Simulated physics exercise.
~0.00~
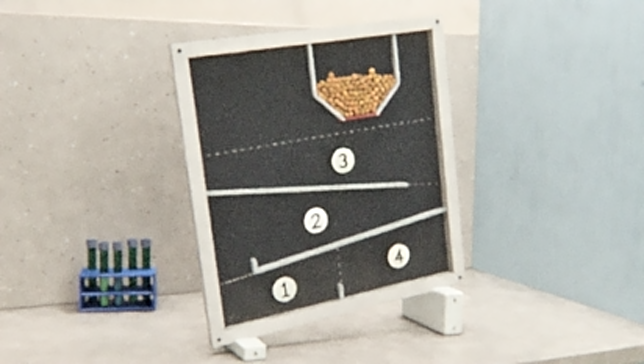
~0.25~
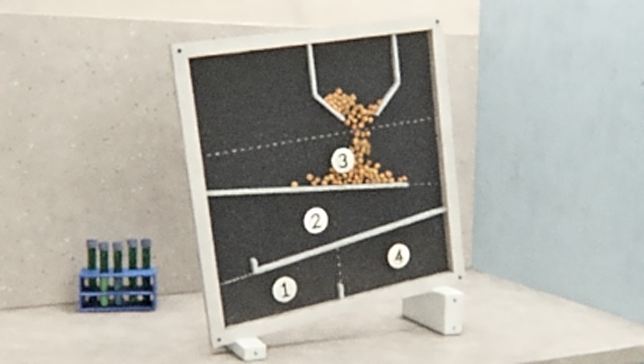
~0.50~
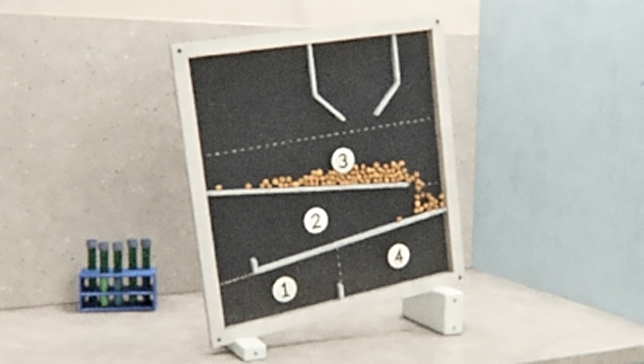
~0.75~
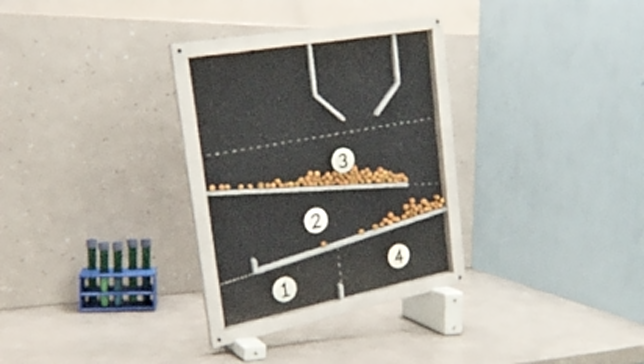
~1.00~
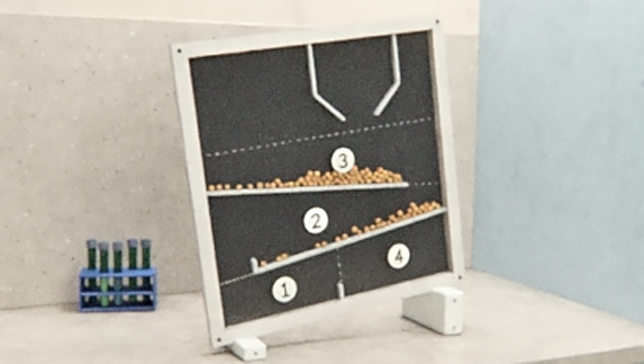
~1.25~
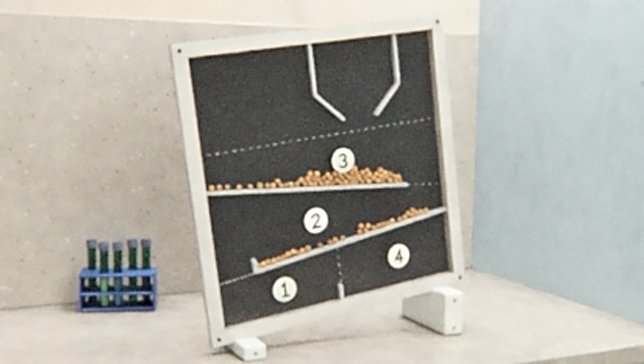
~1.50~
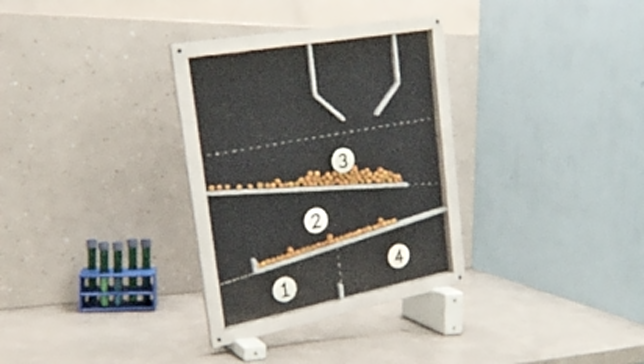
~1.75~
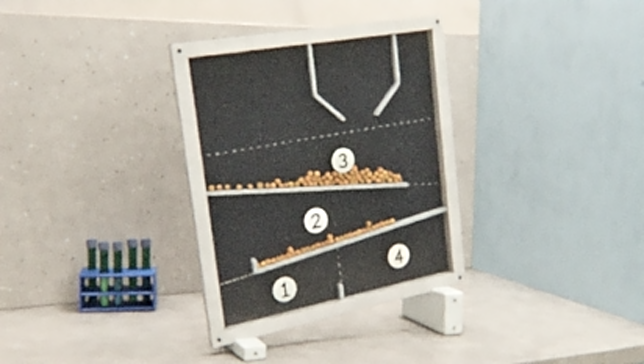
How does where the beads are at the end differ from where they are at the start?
At the start the beads are all heaped in the funnel at the top of the panel. By the end they lie lower and farther left overall, spread along the upper shelf and the sloping shelf beneath it.
